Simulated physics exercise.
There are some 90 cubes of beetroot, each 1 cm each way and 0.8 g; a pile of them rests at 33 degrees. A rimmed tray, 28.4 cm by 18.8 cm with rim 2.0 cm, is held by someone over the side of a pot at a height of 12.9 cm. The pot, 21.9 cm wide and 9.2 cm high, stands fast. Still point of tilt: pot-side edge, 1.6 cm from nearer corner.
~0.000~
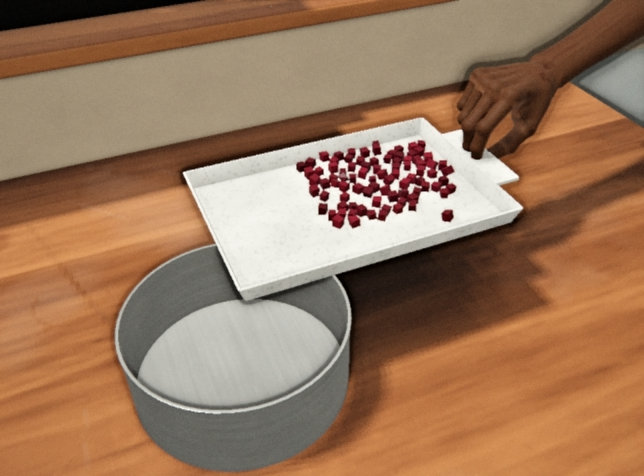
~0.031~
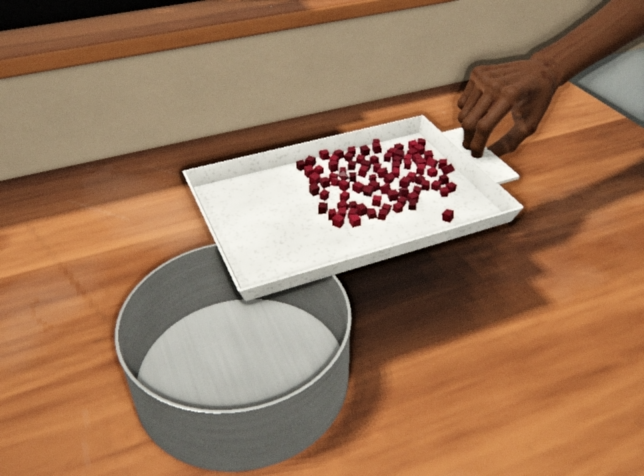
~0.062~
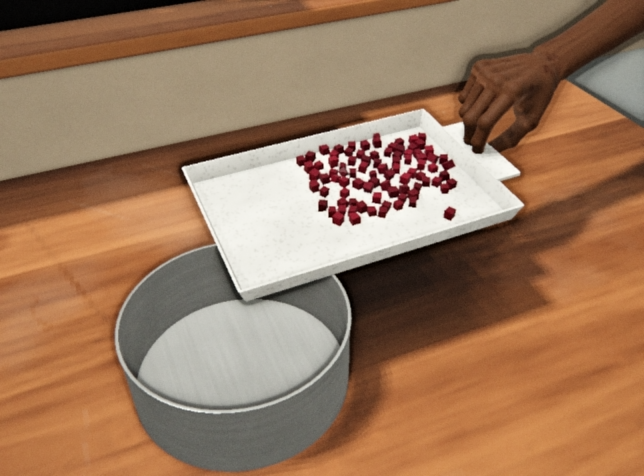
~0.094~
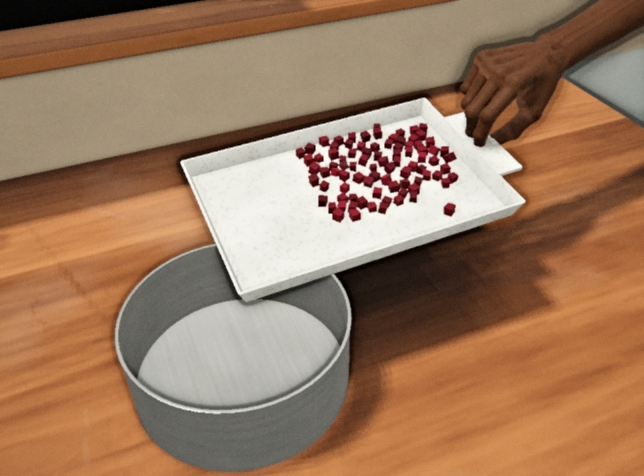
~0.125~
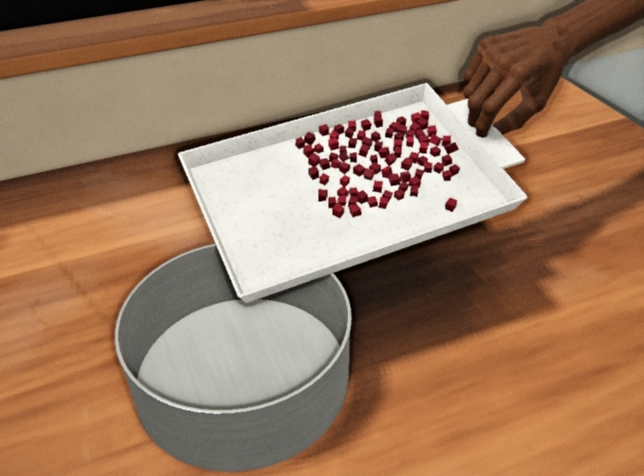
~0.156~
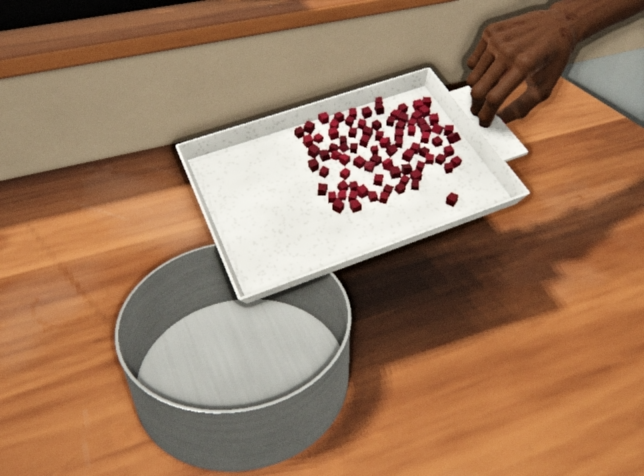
A hand gradually tilts a white tray of dark red cubes toward a gray pot.
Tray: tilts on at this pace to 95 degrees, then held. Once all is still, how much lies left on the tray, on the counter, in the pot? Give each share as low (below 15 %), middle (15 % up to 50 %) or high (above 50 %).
Tray - low, counter - high, pot - middle.
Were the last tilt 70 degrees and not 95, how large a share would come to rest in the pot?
Near 35 %, then.
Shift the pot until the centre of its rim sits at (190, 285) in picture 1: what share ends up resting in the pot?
I'd expect near 0 per cent.
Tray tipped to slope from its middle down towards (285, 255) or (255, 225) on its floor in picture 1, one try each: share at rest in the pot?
First try: About 90 percent; second try: About 40 percent.
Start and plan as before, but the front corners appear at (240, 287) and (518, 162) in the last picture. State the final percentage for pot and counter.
Pot 90 % / counter 10 %.
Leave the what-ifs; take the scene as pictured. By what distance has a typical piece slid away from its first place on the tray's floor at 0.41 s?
By then it sits near 2 cm from where it began.
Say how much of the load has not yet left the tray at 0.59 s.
Around 90 percent.
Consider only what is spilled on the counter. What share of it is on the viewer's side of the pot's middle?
I'd put it at around 100 per cent.
After 0.41 s, tilt 54 degrees; the tray holds 100 %, the pot 0 %.
After 0.59 s, tilt 82 degrees; the tray holds 90 %, the pot 0 %.
After 0.88 s, tilt 95 degrees; the tray holds 0 %, the pot 40 %.
At rest (1.9 s), tray 0 %, counter 60 %, pot 40 %.
